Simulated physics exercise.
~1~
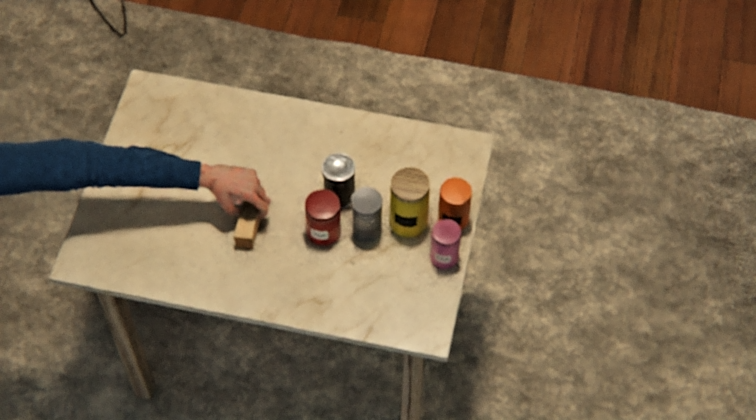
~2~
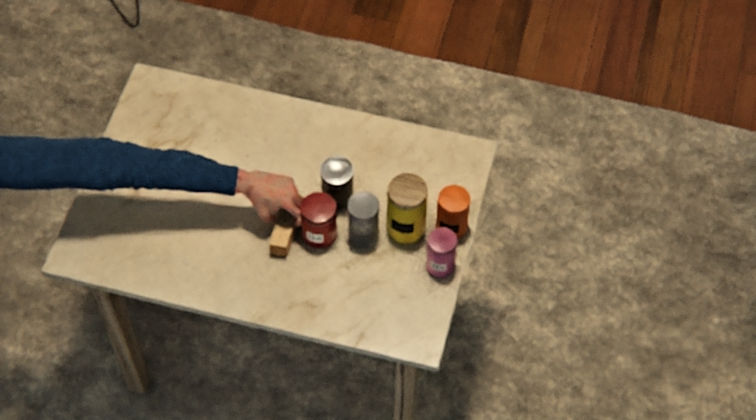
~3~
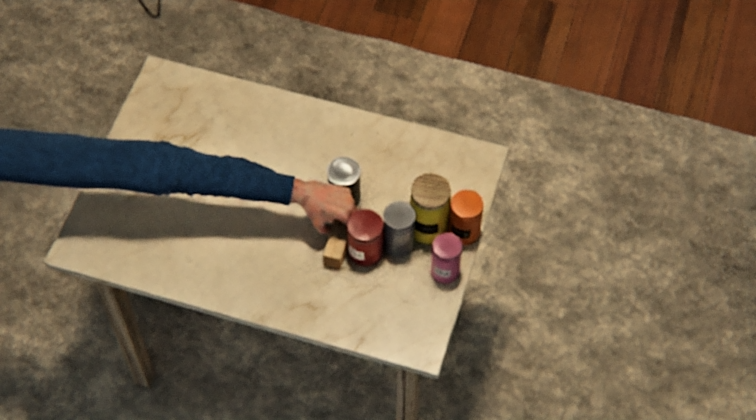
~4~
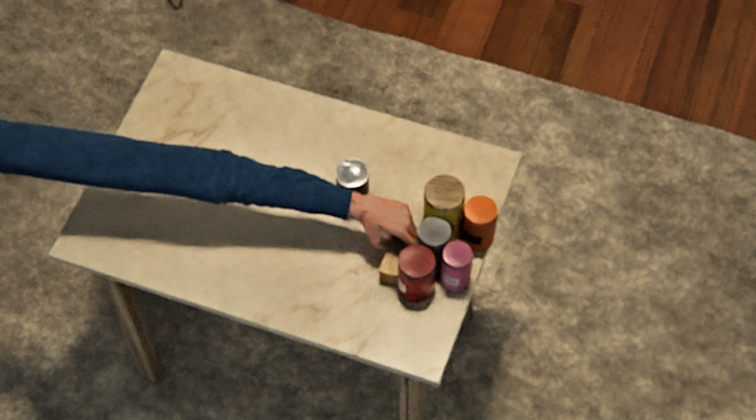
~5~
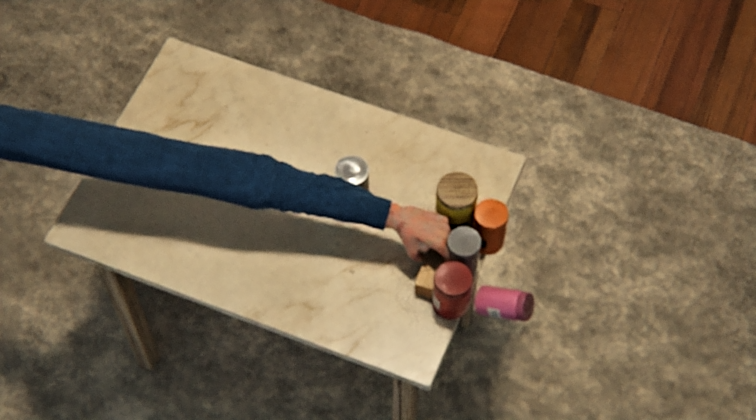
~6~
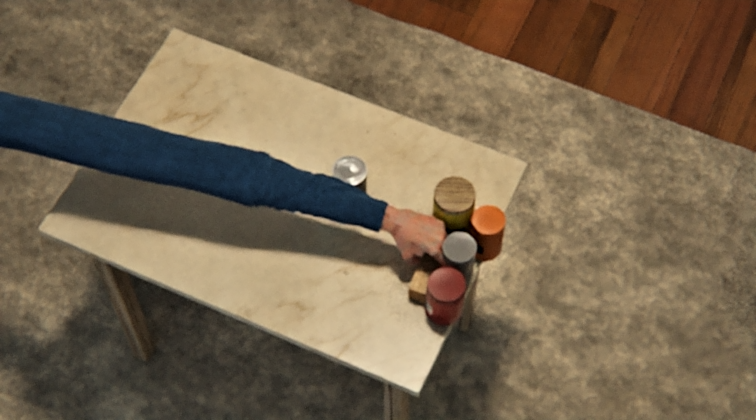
A hand slides a small block into crowded jars, and the pink one tips off the table.
